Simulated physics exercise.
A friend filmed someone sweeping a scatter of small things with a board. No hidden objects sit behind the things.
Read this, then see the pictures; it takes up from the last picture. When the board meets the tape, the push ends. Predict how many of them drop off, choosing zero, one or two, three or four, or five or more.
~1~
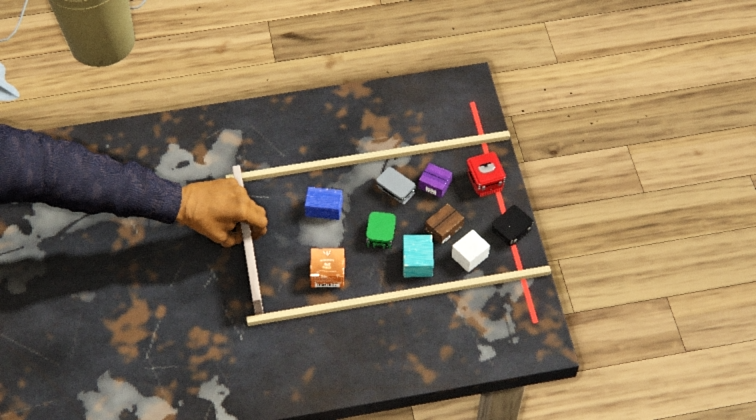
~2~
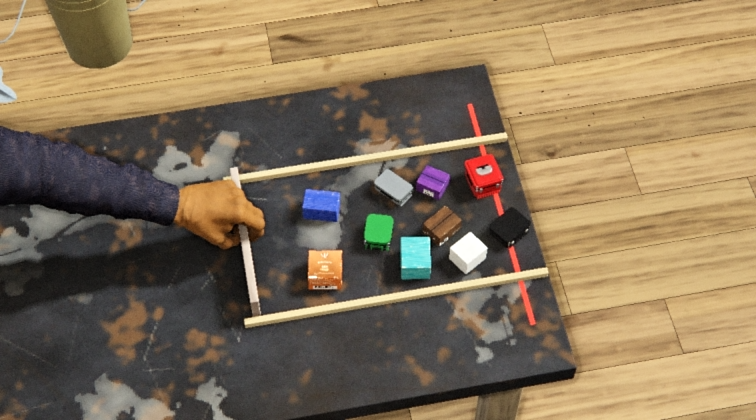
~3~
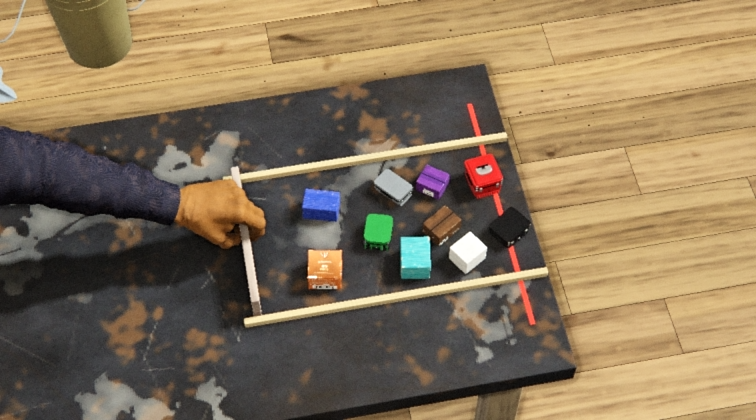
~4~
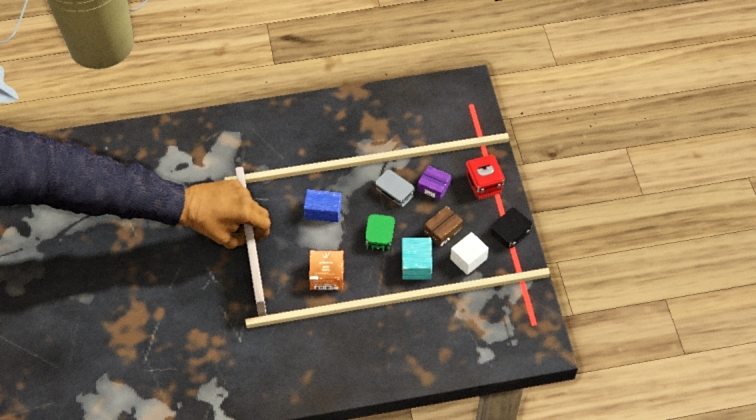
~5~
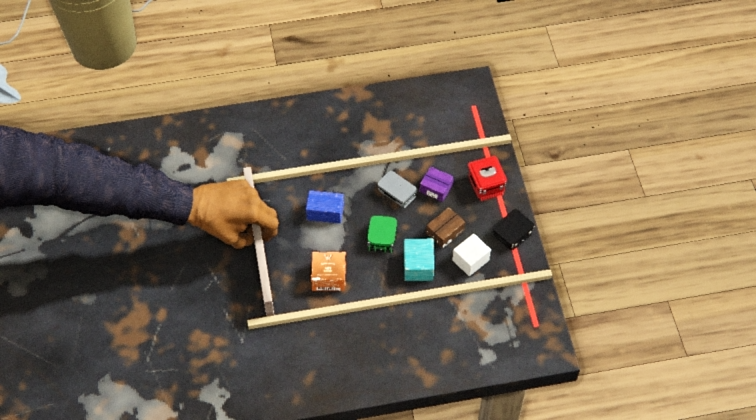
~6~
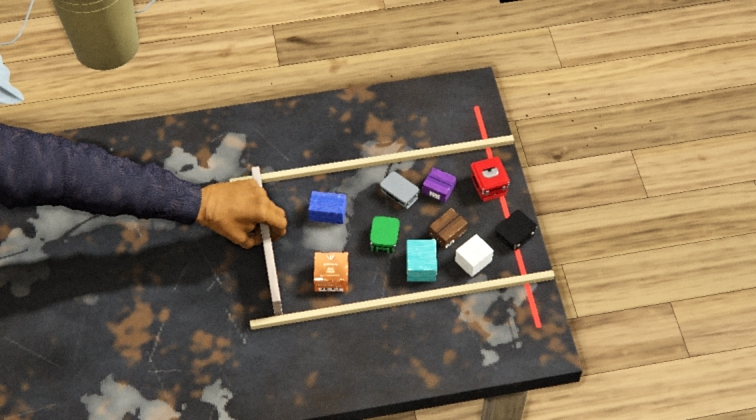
Five or more drop off.
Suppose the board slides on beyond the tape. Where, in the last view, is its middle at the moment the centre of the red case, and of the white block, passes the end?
The middle is at (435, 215) when it's the red case, and at (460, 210) when it's the white block.
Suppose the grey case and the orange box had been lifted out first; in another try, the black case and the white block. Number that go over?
Falls come to 5 the first time and 5 the other time.
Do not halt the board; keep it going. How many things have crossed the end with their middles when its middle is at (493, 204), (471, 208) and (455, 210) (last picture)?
Counts: 6, 4, 1.
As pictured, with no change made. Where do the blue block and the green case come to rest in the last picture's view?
I'd put one at around (515, 174) and the other at around (520, 211).
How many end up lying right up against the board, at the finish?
Total: 3.
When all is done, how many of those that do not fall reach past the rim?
It's 2.
A little later, none off yet; black case at rest near (515, 231); red case at rest near (490, 179); white block at rest near (474, 256).
Next, none off yet; black case shifted a little near (526, 226); red case shifted about its own width near (519, 171); white block shifted well along near (519, 254).
When it is over, the number that fall off is five or more; down, grey case, turquoise block, brown box, purple box, white block, red case and black case.
